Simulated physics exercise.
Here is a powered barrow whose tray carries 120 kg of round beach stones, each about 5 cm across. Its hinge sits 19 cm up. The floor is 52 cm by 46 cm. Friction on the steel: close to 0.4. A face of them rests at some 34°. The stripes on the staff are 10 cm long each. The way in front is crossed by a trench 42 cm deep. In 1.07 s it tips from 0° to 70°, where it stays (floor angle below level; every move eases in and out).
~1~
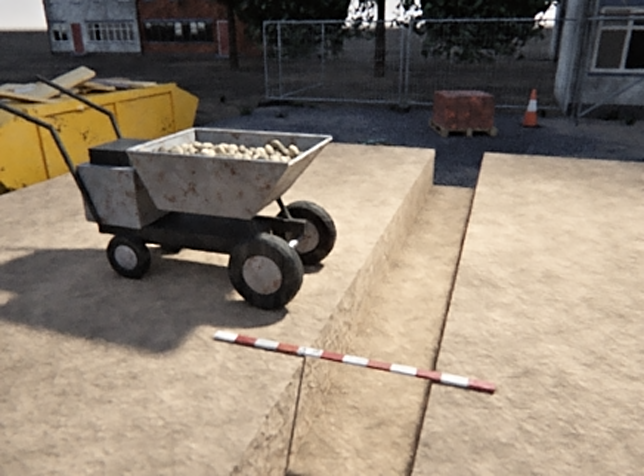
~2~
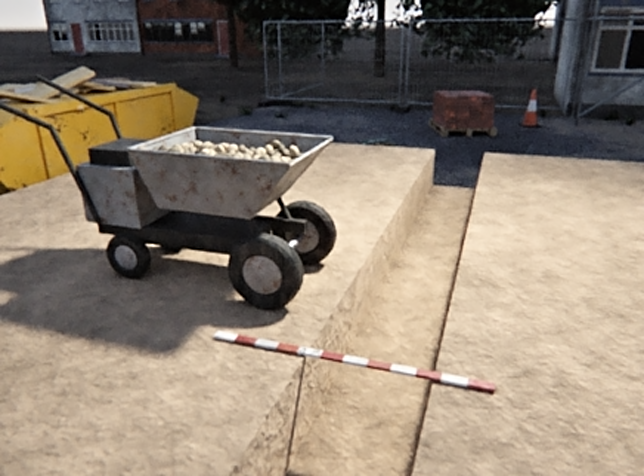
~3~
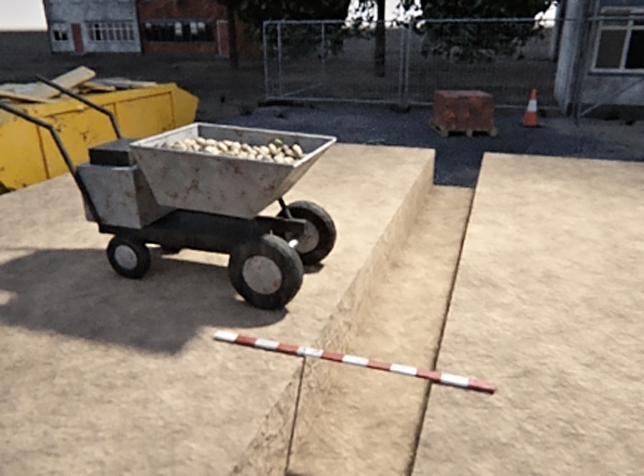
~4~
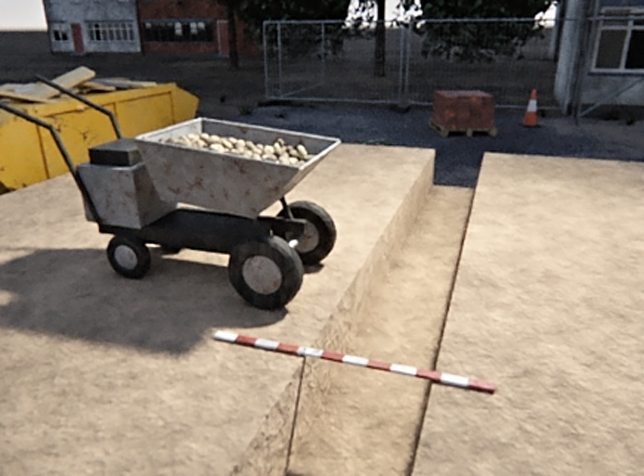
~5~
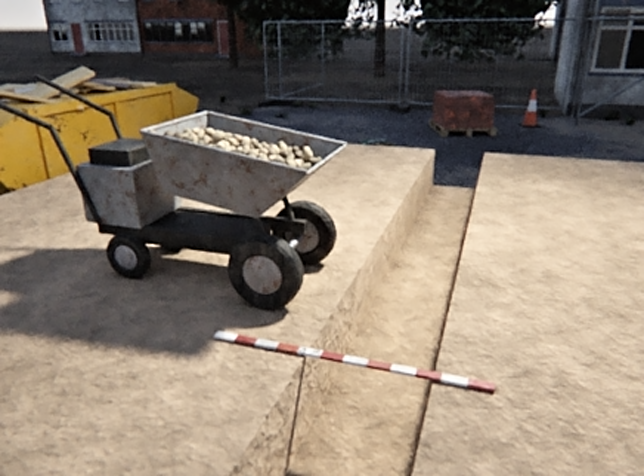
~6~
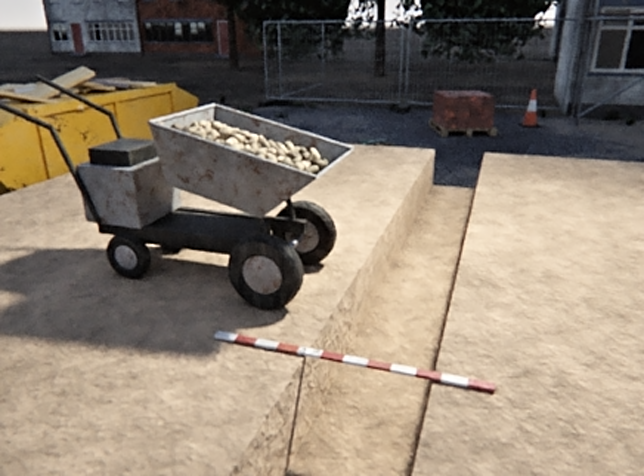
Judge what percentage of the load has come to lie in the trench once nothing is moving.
Roughly 67 in every hundred.
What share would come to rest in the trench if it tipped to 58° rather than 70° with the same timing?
In that case some 65 per cent.
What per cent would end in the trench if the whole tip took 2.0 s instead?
In that case some 85 per cent.
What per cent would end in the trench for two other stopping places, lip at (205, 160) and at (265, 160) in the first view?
95 %, then 95 %.
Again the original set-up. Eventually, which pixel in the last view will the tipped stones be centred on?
(429, 360).
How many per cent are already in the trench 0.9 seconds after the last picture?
By that moment, roughly 35 per cent of the load.
Then, 0.5 s after the last picture the floor is at 59°, 100 % in the tray; the foremost stones are at (386, 236).
Then, 0.9 s after the last picture the floor is at 70°, 51 % in the tray, 35 % in the trench, 14 % past the trench; the foremost stones are at (495, 323).
Then, 1.2 s after the last picture the floor is at 70°, 16 % in the tray, 51 % in the trench, 33 % past the trench; the foremost stones are at (622, 325).
Then, 3.2 s after the last picture the floor is at 70°, 0 % in the tray, 67 % in the trench, 33 % past the trench; the foremost stones are past the picture's edge.
